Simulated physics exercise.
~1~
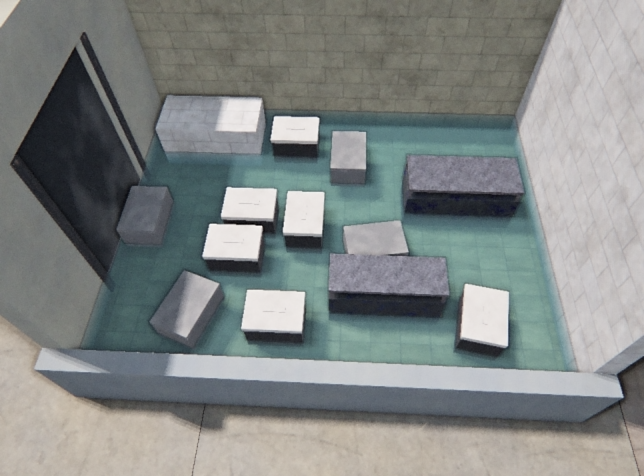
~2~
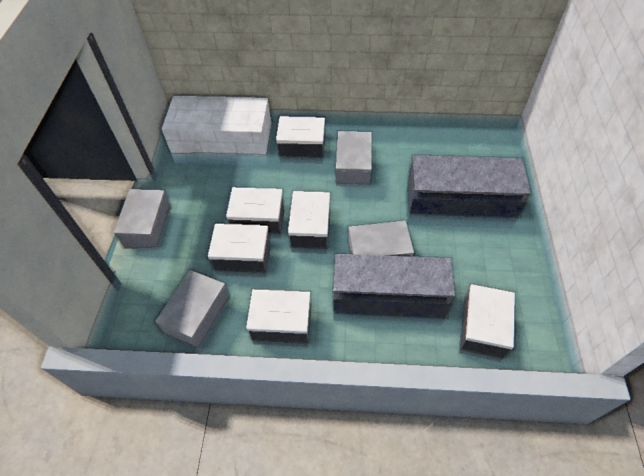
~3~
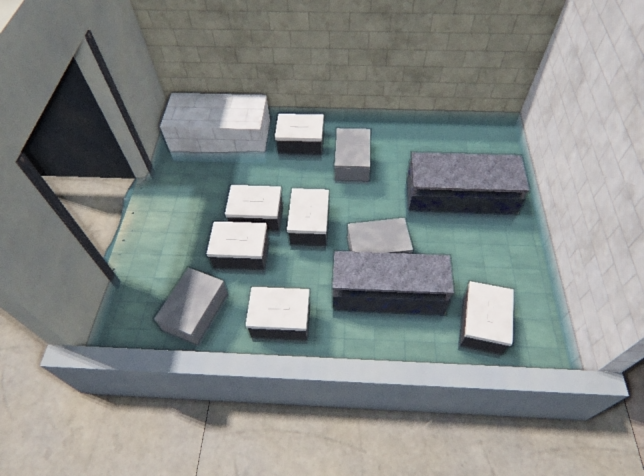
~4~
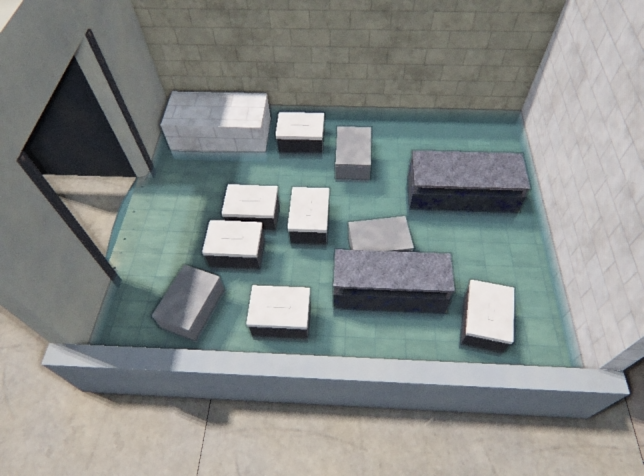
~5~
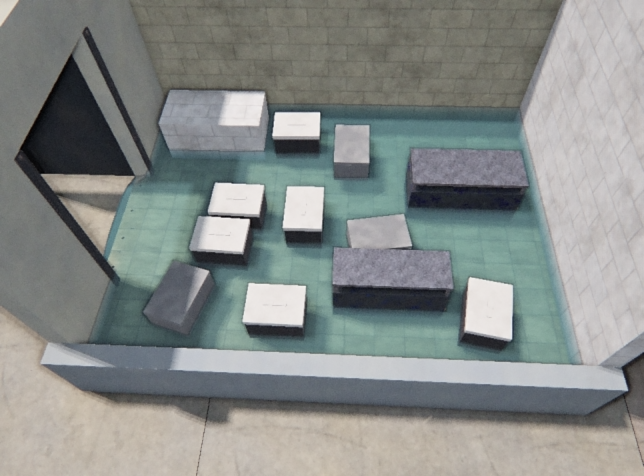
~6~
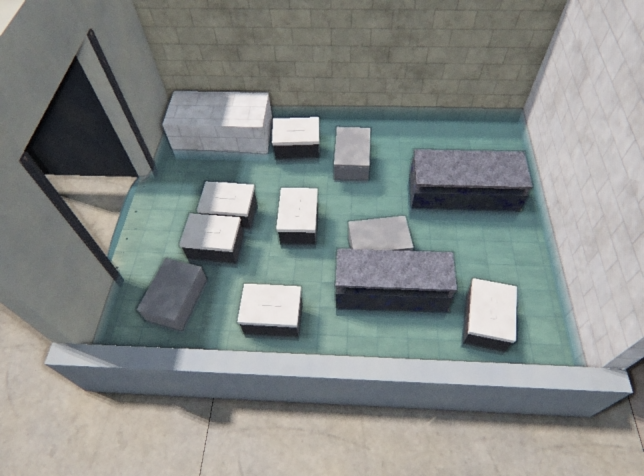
In a flooded cellar, a dark door on the left opened and a grey box beside it slipped out of sight, then several of the pale floating boxes drifted slowly left toward the doorway.
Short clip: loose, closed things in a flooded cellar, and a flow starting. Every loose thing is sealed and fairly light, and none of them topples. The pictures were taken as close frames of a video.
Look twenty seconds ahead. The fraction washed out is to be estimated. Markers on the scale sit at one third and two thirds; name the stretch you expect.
The way it goes, two or more in three of the loose things get out.
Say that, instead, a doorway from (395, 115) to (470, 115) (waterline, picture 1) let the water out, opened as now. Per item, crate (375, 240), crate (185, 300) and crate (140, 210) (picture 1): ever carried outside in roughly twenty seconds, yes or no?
Outcome by item: Exited / retained / retained.
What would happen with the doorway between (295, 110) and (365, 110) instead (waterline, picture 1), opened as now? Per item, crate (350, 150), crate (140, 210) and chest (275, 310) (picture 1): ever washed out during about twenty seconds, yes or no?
Object by object: Drifts out, never exits, never exits.
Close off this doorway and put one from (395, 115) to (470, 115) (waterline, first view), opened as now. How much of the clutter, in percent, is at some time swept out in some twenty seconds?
50 %.
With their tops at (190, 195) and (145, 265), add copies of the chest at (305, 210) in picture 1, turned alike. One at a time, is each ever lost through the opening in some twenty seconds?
Escapes, escapes.
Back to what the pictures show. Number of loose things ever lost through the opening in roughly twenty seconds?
That adds up to 9.
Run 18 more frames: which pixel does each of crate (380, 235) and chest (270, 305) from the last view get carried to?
Around (196, 233) for the first and around (101, 229) for the second.
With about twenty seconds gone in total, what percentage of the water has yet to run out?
Near 36 per cent.
A moment on, 2 of 10 are out; 8 afloat.
Next, 7 of 10 are out; 2 afloat.
Later, 9 of 10 are out; 0 afloat.
In the end, 9 of 10 are out; 0 afloat.
